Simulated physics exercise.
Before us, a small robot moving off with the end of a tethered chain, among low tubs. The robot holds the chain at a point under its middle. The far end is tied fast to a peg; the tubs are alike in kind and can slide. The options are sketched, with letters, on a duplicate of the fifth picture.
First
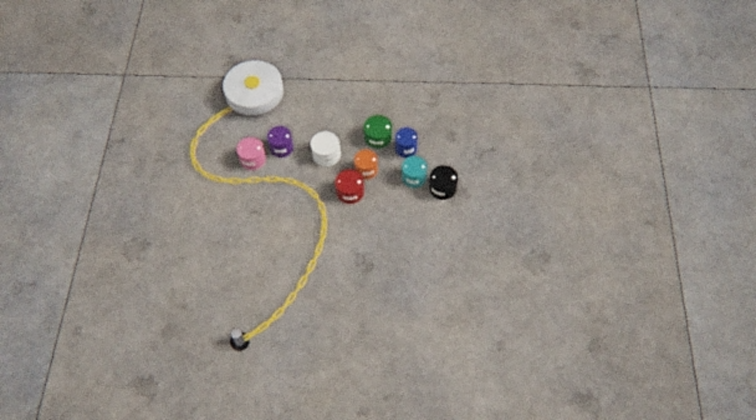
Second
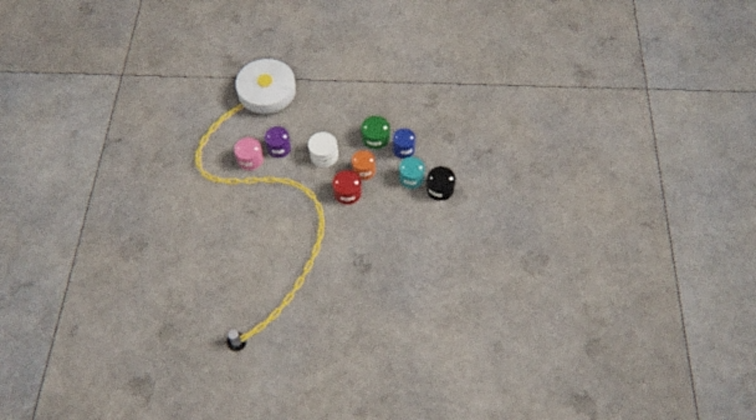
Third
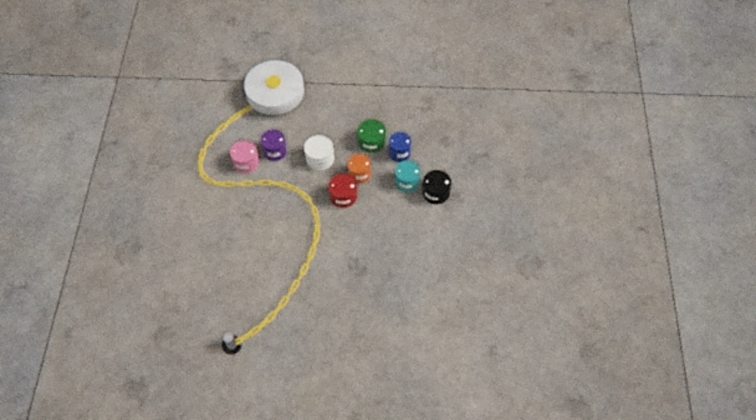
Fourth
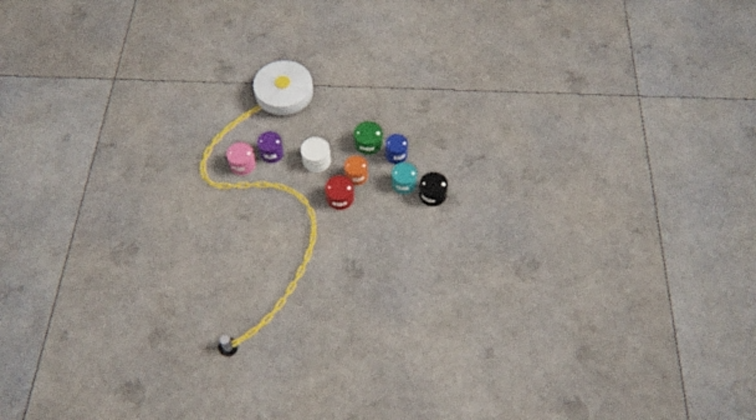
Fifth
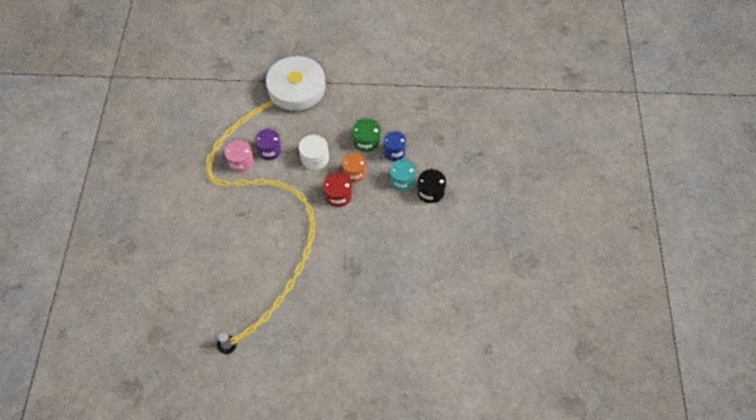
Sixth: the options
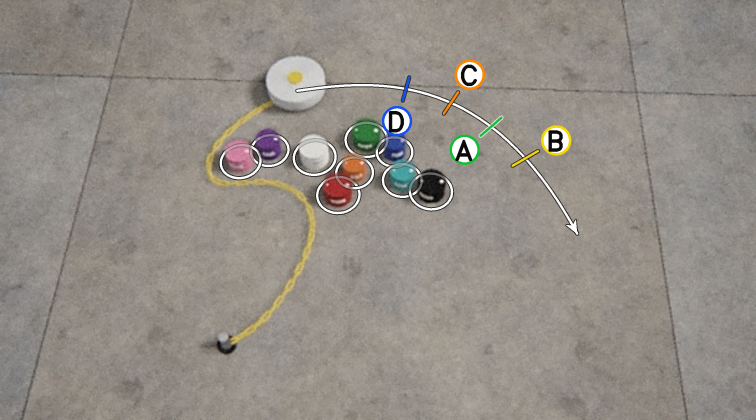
In the video, a round white device with a yellow centre slides slowly a short way to the right, drawing the upper end of a curved yellow chain with it, while the colourful tubs beside it stay in place.
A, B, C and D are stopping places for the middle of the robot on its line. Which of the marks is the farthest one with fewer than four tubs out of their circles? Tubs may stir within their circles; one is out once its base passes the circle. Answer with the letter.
It can go as far as A.
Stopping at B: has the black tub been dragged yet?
By then, no.
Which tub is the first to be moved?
Pink.
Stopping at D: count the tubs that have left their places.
By then, none.
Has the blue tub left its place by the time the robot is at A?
By then, no.
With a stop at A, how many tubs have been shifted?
By then, two.
On the marked copy, A at (491, 127); B at (525, 158); C at (451, 103); D at (406, 89); the route from (297, 91) via (464, 109) to (577, 234).
Taking A. A third of the way, robot (368, 79).
Two thirds of the way, robot (438, 91); pink tub (246, 159).
When it is over, robot (492, 120); purple tub (292, 162); pink tub (281, 182); two over the rings.
As for the rest, B has four over the rings; C is within the limit but short; D is within the limit but short.
